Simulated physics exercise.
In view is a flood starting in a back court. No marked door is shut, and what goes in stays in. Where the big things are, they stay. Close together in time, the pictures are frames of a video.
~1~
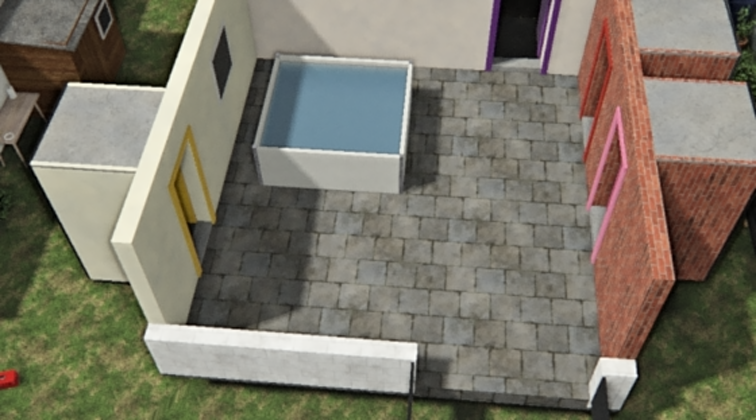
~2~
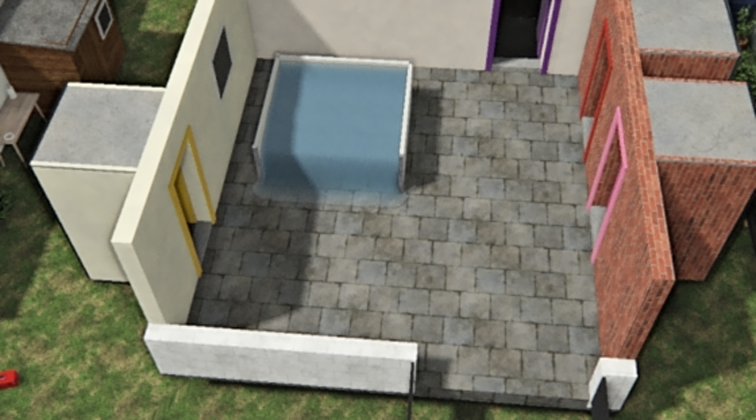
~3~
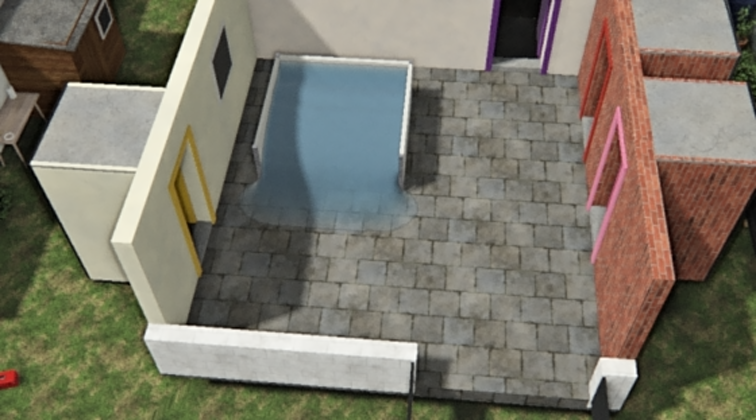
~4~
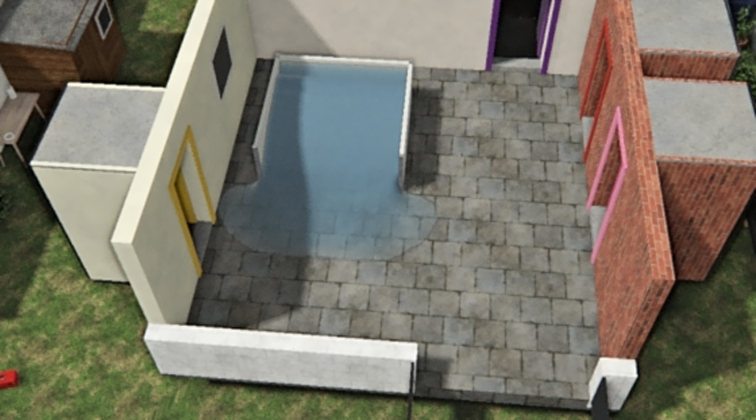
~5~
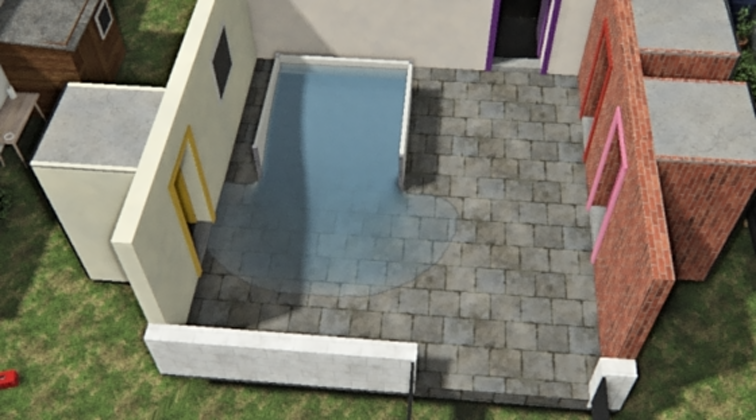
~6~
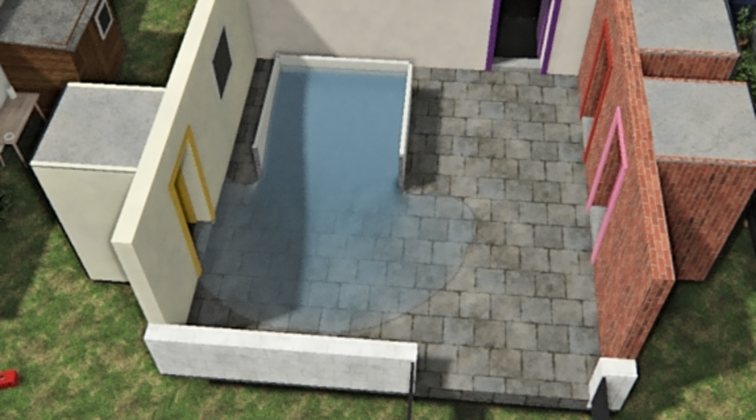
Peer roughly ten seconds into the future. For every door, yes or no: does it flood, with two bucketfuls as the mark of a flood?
Purple door: No, yellow door: Yes, red door: No, pink door: No.
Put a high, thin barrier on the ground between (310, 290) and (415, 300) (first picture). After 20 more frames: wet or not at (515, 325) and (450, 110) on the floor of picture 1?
Soaked, not wet.
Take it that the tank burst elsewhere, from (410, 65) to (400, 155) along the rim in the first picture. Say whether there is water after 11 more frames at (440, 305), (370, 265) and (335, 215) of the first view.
Sequence: Spared / spared / spared.
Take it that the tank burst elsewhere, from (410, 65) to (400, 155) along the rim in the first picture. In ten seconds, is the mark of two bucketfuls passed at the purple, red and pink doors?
One by one: Purple goes over; red passes that mark; pink passes that mark.
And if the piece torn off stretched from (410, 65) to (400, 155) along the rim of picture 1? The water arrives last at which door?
The yellow door.
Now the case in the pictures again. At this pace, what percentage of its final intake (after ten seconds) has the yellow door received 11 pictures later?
Near 15 %, I'd say.
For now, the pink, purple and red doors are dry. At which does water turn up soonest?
It's the pink door.
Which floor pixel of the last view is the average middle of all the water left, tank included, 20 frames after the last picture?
The water's centre sits above (344, 263).
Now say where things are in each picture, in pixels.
The first frame shows the open tank at (337, 107) is whole and still.
In the second frame, water pours out at (330, 176) and has run to (256, 185).
In the third frame, water pours out at (330, 177) and has run to (245, 202).
In the fourth frame, water pours out at (331, 179) and has run to (231, 228).
In the fifth frame, water pours out at (331, 179) and has run to (209, 242).
In the sixth frame, the front is at (254, 316), out from the gap at (331, 179).
A moment on, water covers 45 % of the floor; the purple door not reached, the yellow door under two buckets in, the red door not reached, the pink door not reached.
Next, water covers 50 % of the floor; the purple door not reached, the yellow door over two buckets in, the red door not reached, the pink door not reached.
Then, water covers 50 % of the floor; the purple door not reached, the yellow door far over two buckets in, the red door not reached, the pink door not reached.
Later, water covers 85 % of the floor; the purple door wet at the sill, nothing in, the yellow door far over two buckets in, the red door wet at the sill, nothing in, the pink door wet at the sill, nothing in.
In the end, water covers 100 % of the floor; the purple door wet at the sill, nothing in, the yellow door far over two buckets in, the red door wet at the sill, nothing in, the pink door wet at the sill, nothing in.
